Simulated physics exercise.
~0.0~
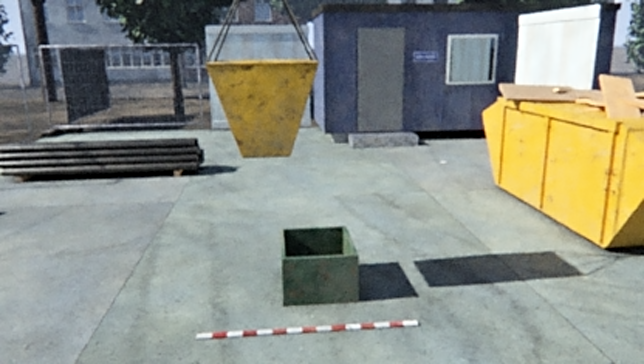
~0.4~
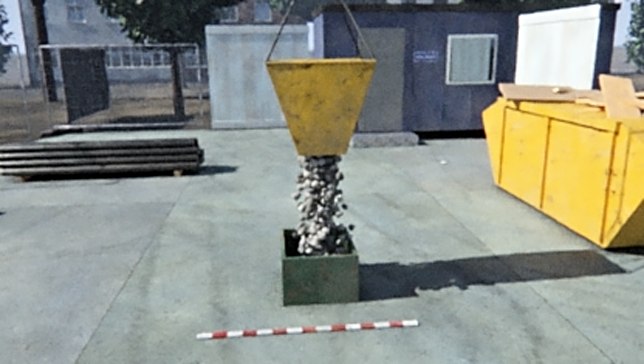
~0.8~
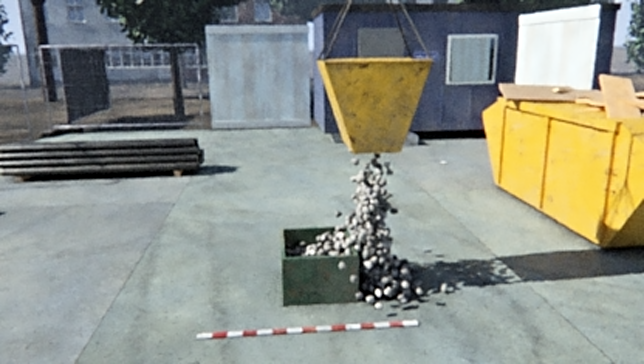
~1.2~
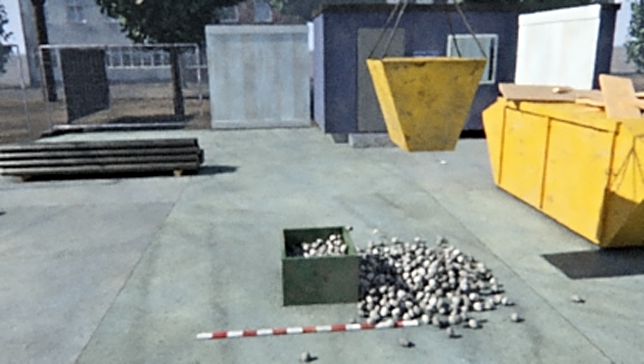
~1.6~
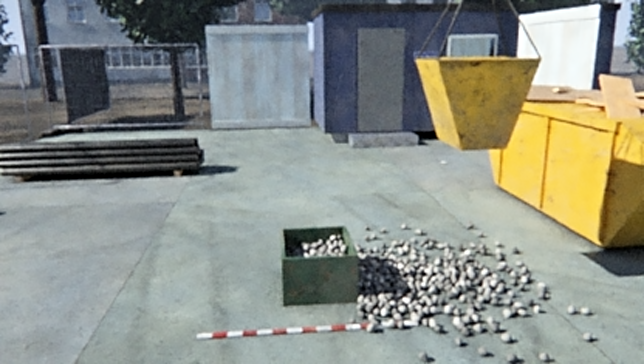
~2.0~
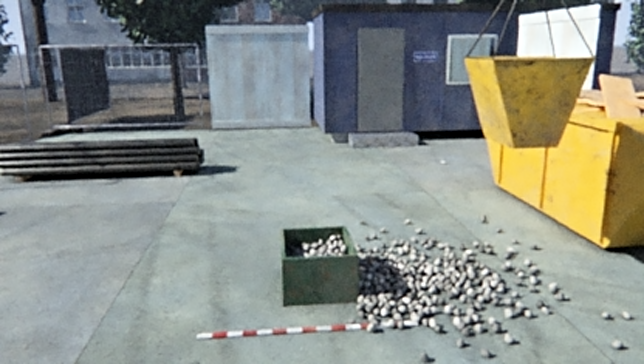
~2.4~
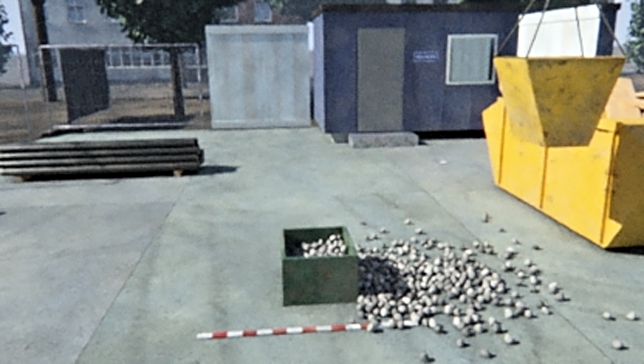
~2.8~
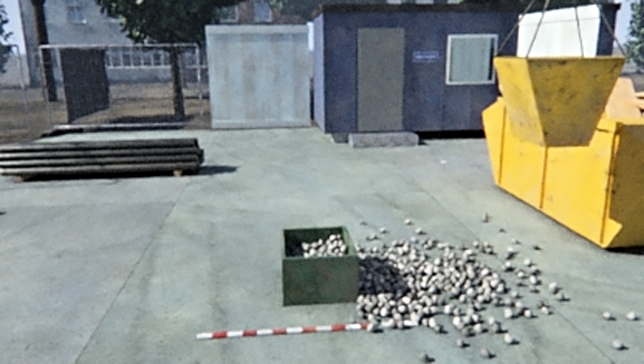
A yellow crane skip moves rightwards over a concrete yard, pouring rounded stones into an open green bin and then onto the ground to its right. Emptied, it stops by a larger yellow container, leaving stones in the bin and a wide scatter beside it.
